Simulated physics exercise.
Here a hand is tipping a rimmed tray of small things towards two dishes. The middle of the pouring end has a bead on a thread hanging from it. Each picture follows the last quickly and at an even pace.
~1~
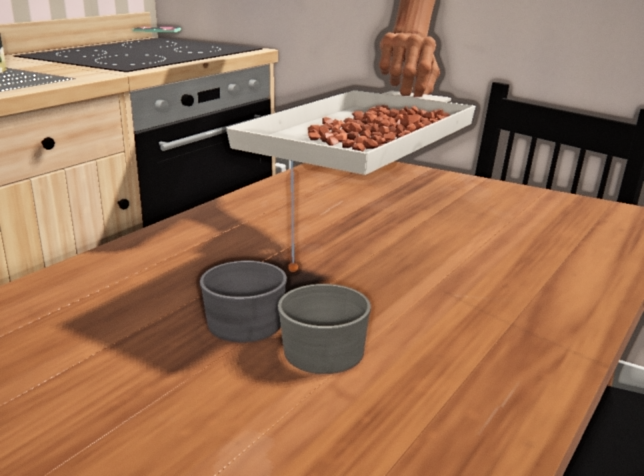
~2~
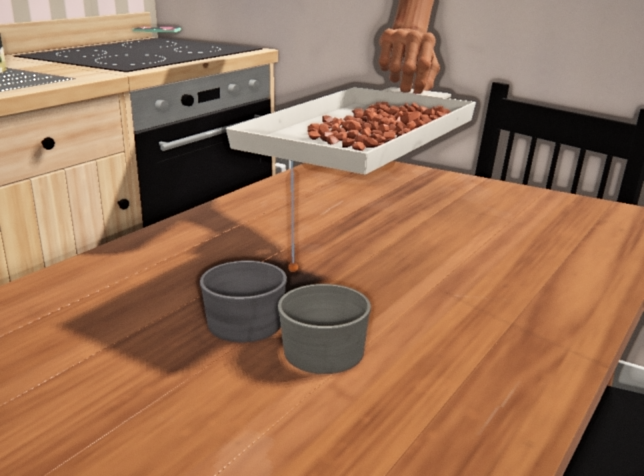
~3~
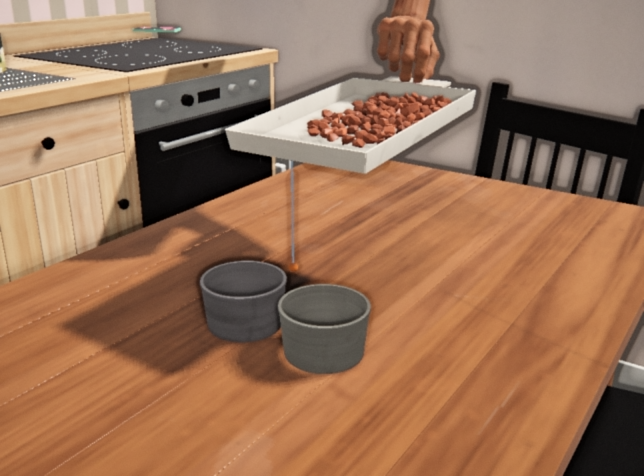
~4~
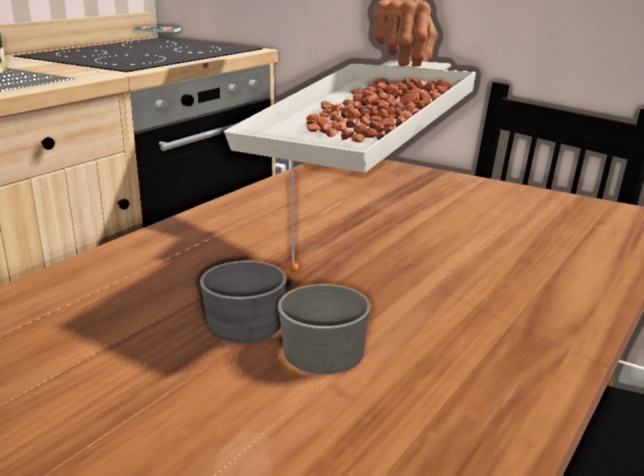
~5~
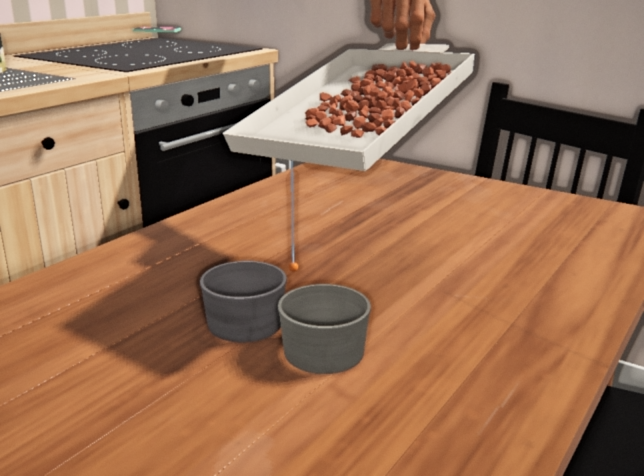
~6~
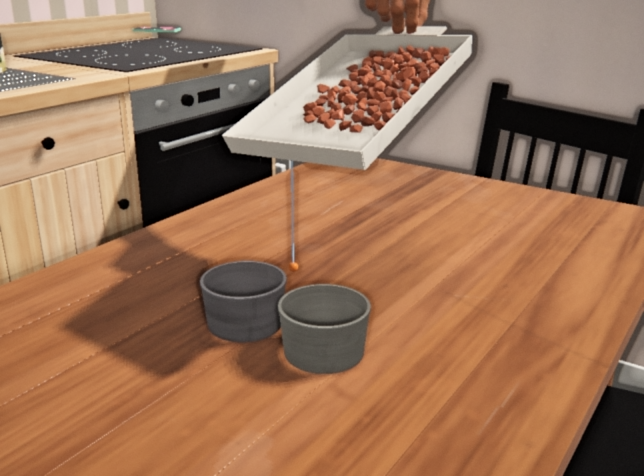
White tray of small reddish-brown pieces tilting gradually steeper in a hand above two grey dishes on a wooden table.
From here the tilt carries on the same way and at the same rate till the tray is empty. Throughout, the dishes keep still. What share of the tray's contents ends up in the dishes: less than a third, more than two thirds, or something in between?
The share that ends up caught is one third to two thirds, I reckon.
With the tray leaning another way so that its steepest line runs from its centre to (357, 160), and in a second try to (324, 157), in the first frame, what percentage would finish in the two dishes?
You'd get 60 per cent the first time and 50 per cent the second time.
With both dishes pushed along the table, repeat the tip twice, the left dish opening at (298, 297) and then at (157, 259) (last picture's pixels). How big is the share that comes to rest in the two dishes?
20% for the first placement, 60% for the second.
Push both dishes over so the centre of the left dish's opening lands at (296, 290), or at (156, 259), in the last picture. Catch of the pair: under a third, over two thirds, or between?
Under a third; between a third and two thirds.
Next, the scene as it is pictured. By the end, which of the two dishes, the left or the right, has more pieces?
You'll find more in the left of the two at the end.
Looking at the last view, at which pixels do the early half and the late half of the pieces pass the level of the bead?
The first part passes (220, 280); everything after passes (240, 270).
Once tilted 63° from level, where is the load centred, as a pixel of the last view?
About (274, 134).
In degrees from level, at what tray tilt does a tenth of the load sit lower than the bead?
Roughly 75°.
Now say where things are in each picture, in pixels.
In the first picture, corners of the pouring end at (230, 128) and (366, 152), level; middle of the load at (378, 126), bits of crushed brick; left dish at (217, 313); right dish at (299, 343); bead on its thread at (293, 267).
In the second picture, corners of the pouring end at (230, 128) and (366, 152), level; middle of the load at (378, 124).
In the third picture, corners of the pouring end at (229, 129) and (365, 151), tipped barely, lowest at the left corner; middle of the load at (378, 117).
In the fourth picture, corners of the pouring end at (228, 131) and (364, 150), tipped a little, lowest at the left corner; middle of the load at (377, 106).
In the fifth picture, corners of the pouring end at (227, 132) and (362, 150), tipped a little, lowest at the left corner; middle of the load at (376, 96).
In the sixth picture, corners of the pouring end at (226, 134) and (361, 150), tipped clearly, lowest at the left corner; middle of the load at (374, 86); left dish at (217, 313); right dish at (299, 343).
Soon after the last picture, tray tipped steeply; nearly all on the tray; a small part in the air.
A little later, tray tipped past a quarter turn; about half on the tray; about a quarter in the left dish; about a third outside both; a small part in the air.
Later still, tray tipped past a quarter turn; a small part in the right dish; about half in the left dish; about half outside both.
At rest, tray tipped past a quarter turn; a small part in the right dish; about half in the left dish; about half outside both.
